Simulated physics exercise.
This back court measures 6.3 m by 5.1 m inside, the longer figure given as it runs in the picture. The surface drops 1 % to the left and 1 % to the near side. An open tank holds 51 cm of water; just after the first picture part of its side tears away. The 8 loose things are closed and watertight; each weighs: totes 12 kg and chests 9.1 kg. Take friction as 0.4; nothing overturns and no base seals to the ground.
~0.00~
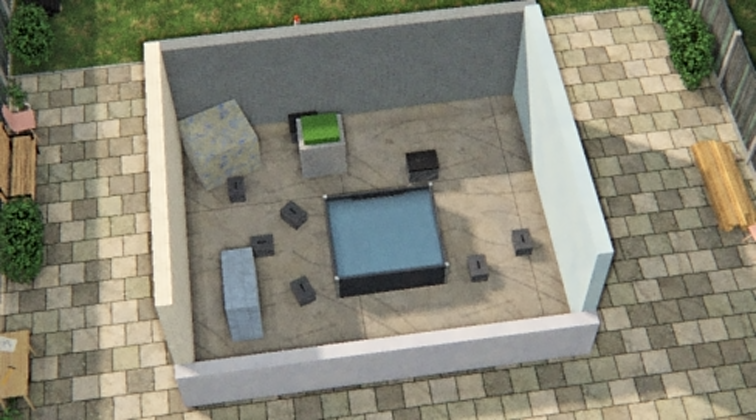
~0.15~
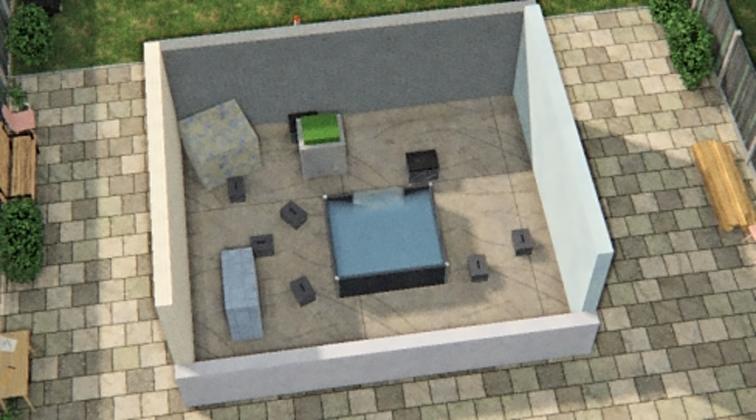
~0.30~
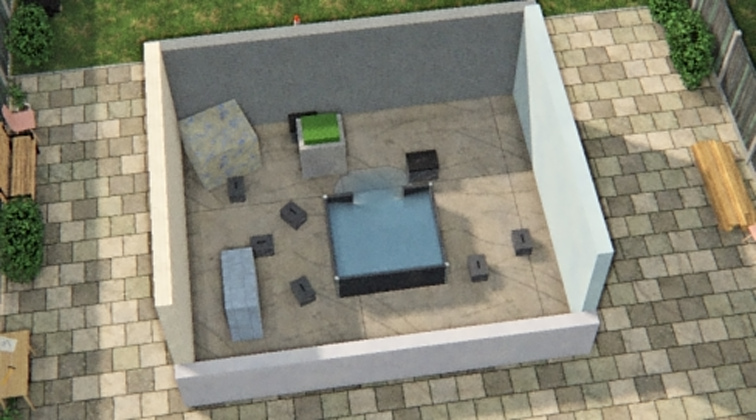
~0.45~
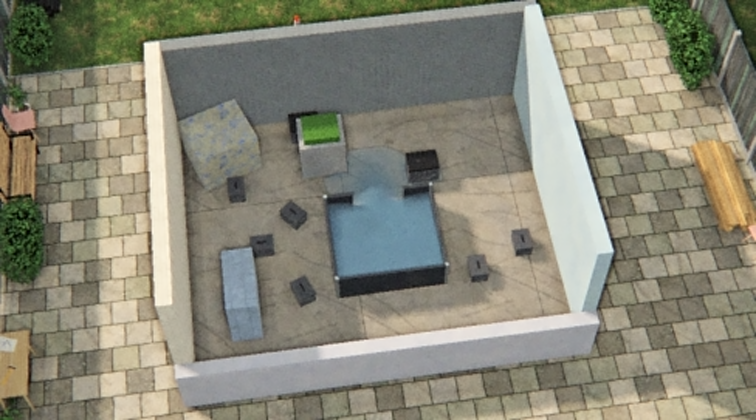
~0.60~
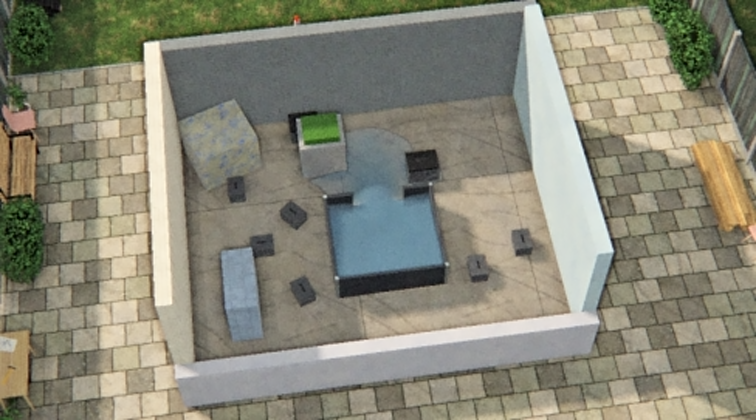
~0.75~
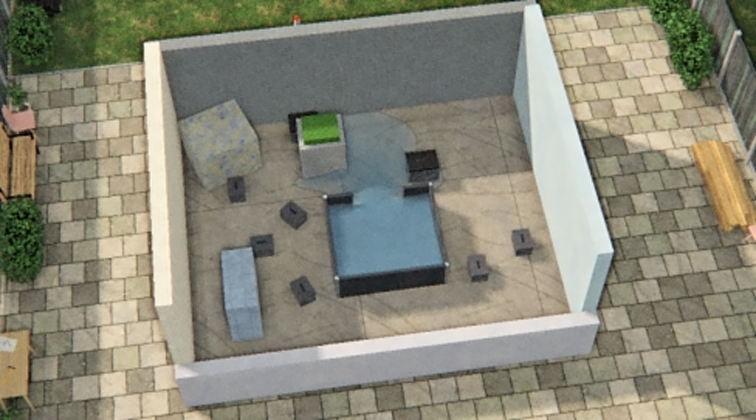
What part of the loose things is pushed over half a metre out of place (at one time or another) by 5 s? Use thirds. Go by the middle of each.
Share: Less than a third.
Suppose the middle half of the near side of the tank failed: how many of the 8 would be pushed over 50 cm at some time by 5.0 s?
In that case 0 of them.
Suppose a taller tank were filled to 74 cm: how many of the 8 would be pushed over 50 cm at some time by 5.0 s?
In that case 5 of them.
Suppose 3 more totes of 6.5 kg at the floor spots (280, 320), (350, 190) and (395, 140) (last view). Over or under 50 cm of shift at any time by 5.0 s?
In turn: Less, over, past it.
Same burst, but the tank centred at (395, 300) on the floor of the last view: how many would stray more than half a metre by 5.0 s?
In that case 3 of them.
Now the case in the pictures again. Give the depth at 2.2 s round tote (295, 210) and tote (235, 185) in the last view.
About 2 and 5 cm.
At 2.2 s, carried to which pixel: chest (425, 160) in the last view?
Around (451, 156).
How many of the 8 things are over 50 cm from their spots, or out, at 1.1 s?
By then 0.
After 1.1 s 0 of 8 are over 50 cm from their spots; 0 afloat.
After 2.2 s 1 of 8 are over 50 cm from their spots; 0 afloat.
After 3.5 s 2 of 8 are over 50 cm from their spots; 0 afloat.
After 5.0 s 2 of 8 are over 50 cm from their spots, and 2 have been at some point; 1 afloat.
